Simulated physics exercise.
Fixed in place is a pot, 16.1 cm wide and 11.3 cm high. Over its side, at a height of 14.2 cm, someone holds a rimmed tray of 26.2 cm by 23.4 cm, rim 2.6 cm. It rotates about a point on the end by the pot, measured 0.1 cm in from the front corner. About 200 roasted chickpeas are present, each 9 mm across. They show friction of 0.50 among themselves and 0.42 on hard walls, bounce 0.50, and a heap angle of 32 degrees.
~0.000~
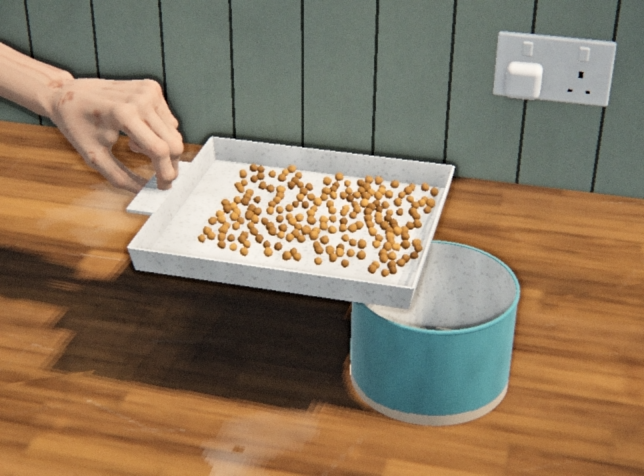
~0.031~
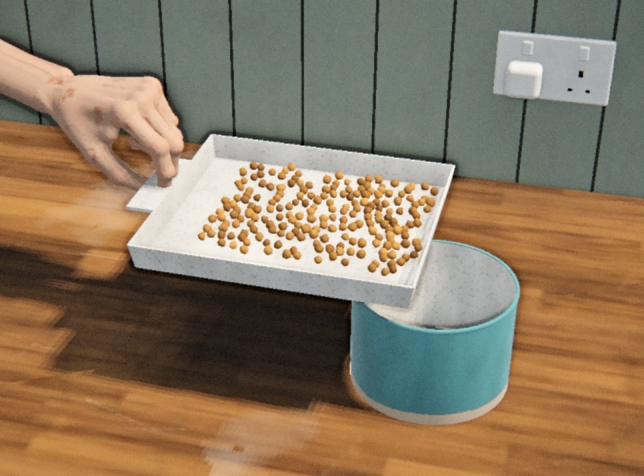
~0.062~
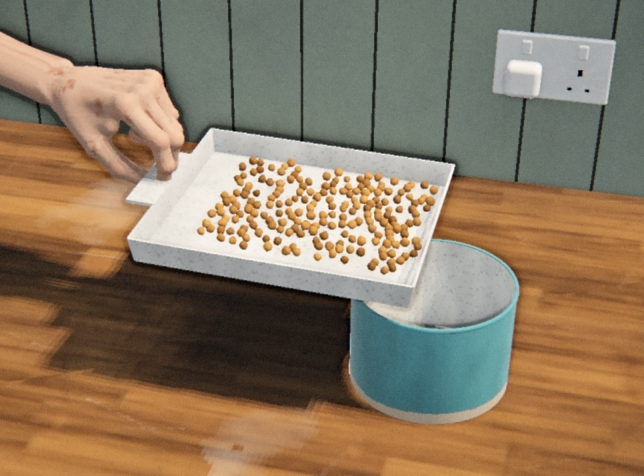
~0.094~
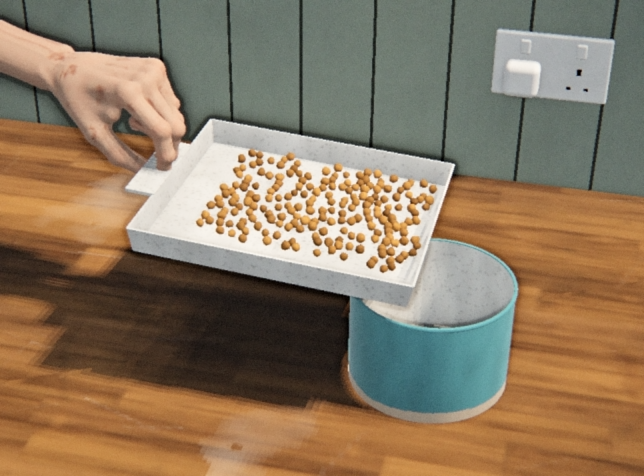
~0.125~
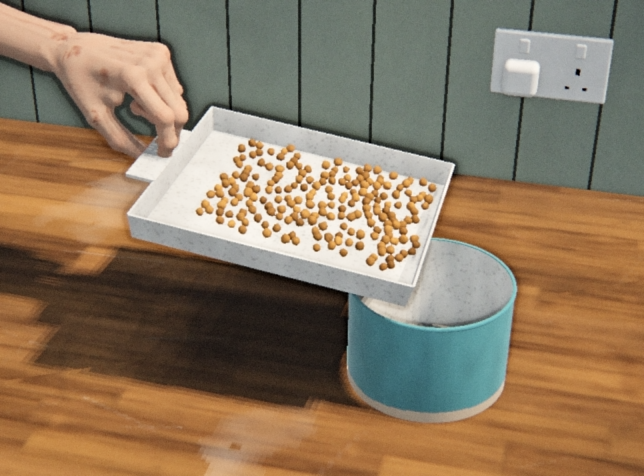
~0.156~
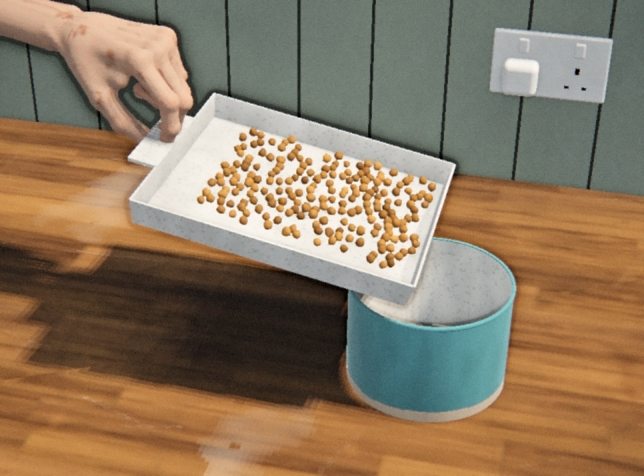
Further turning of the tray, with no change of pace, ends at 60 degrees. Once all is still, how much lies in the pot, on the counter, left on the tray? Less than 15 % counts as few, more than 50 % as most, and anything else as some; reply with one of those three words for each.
Here it is: Pot: Few, counter: Few, tray: Most.
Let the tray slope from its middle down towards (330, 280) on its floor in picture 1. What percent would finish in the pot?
About 0 per cent.
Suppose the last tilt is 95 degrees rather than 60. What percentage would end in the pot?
About 60 in a hundred would end up in the pot.
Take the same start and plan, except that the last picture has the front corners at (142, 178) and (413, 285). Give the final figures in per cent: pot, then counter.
Pot 10 % / counter 10 %.
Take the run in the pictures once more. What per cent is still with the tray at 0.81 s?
Load share: Around 95%.
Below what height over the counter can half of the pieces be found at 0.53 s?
Roughly 18 centimetres.
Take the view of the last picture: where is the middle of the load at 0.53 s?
Approximately (409, 196) in the last picture.
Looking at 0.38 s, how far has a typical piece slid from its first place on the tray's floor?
Displacement on the tray: About 2 cm.
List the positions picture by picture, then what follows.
Tray tilt 0 degrees, front corners at (134, 246) and (409, 285); middle of the pieces at (323, 220); pot at (435, 283), in the first frame.
Tray tilt 0 degrees, front corners at (134, 243) and (409, 284); middle of the pieces at (323, 219), in the second frame.
Tray tilt 2 degrees, front corners at (134, 237) and (409, 283); middle of the pieces at (323, 216), in the third frame.
Tray tilt 4 degrees, front corners at (133, 226) and (409, 283), lowest corner right front; middle of the pieces at (322, 211), in the fourth frame.
Tray tilt 7 degrees, front corners at (134, 213) and (410, 283), lowest corner right front; middle of the pieces at (322, 205), in the fifth frame.
Tray tilt 11 degrees, front corners at (136, 198) and (411, 283), lowest corner right front; middle of the pieces at (323, 199); pot at (431, 280). Its pace works out near 110 degrees a second, in the sixth frame.
After 0.38 s, tilt 36 degrees; the tray holds 100 %, the pot 0 %.
After 0.53 s, tilt 53 degrees; the tray holds 100 %, the pot 0 %.
Then, at 0.81 s, tilt 60 degrees; the tray holds 95 %, the pot 0 %.
In the end, at 1.4 s, pot 5 %, counter 0 %, tray 95 %.
